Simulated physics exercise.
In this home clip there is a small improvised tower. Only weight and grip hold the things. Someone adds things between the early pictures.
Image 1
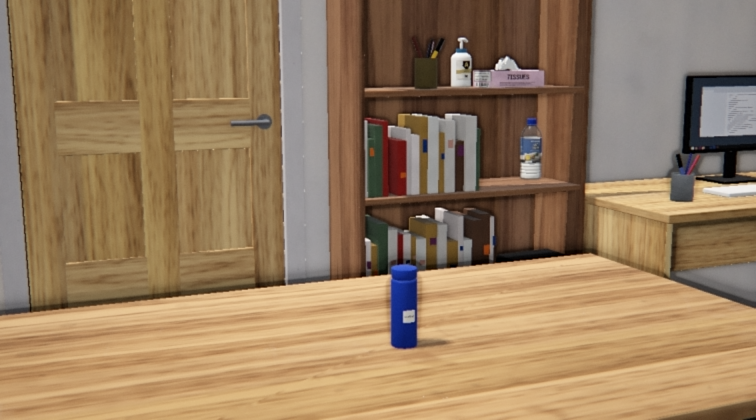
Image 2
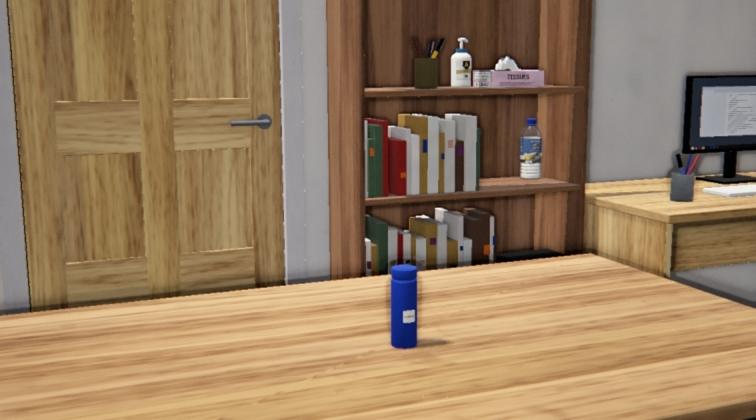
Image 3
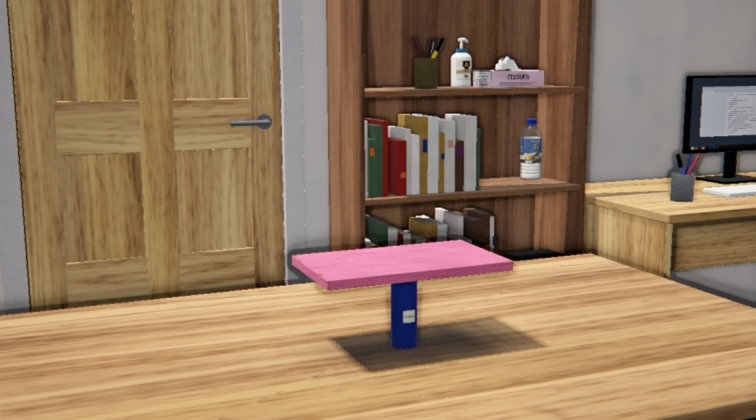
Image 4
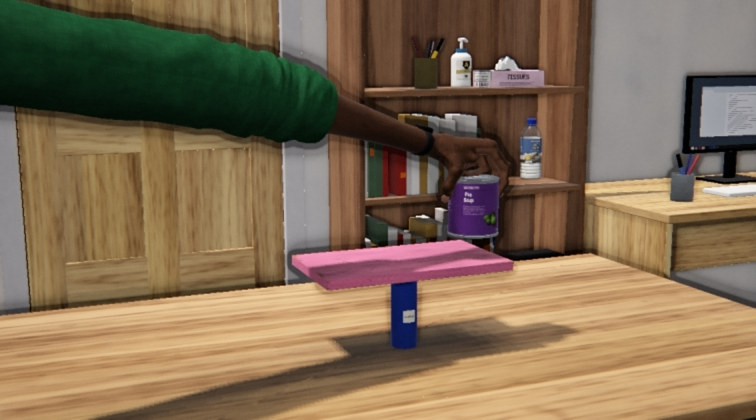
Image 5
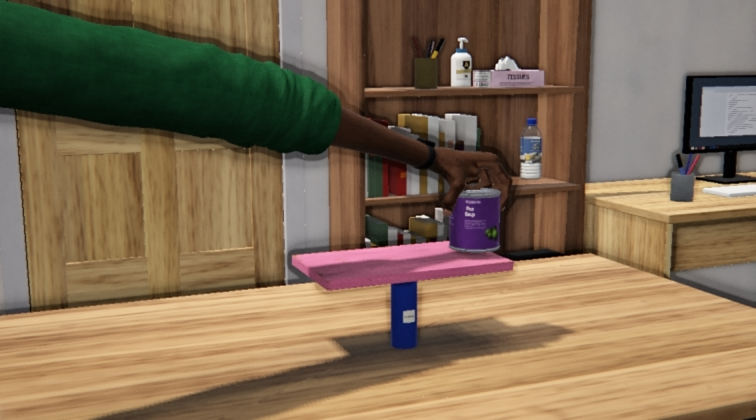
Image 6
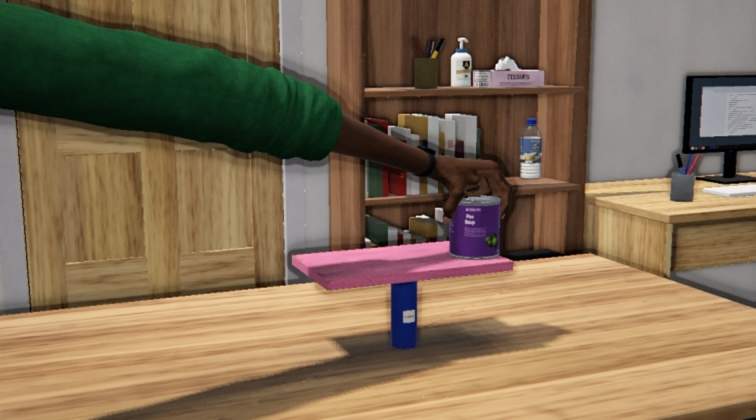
To begin with, a blue bottle stands alone on a wooden table in front of a door and bookshelf. A pink board then appears flat across its top. Next, a green-sleeved arm reaches in from the left and lowers a purple tin onto the board's right side, keeping hold of it.
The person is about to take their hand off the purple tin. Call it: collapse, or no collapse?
Collapse.
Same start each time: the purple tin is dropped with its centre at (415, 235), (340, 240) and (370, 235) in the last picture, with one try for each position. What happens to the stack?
In the first case it stays up; in the second case it gives way; in the third case it loses its balance.
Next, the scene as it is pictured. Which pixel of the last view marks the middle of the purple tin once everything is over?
Around (517, 318).
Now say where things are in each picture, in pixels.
The last thing is not in view yet, in the first picture.
The last thing is not in view yet, in the second picture.
The last thing is not in view yet; pink board (401, 263), in the third picture.
On its way; purple tin (473, 206); pink board (401, 263), in the fourth picture.
On its way; purple tin (475, 219); pink board (401, 263), in the fifth picture.
Set down, still held; purple tin (474, 227); pink board (401, 263), in the sixth picture.
Then, 0.40 s later than the last frame, purple tin now fallen; pink board tilted by 47°.
Then, 0.80 s later than the last frame, pink board now fallen; blue shaker tilted by 58°.
Then, 1.00 s later than the last frame, blue shaker now fallen.
When it is over, fallen, purple tin, pink board and blue shaker. End places, in pixels of the last picture, purple tin near (517, 318). The stack comes apart.
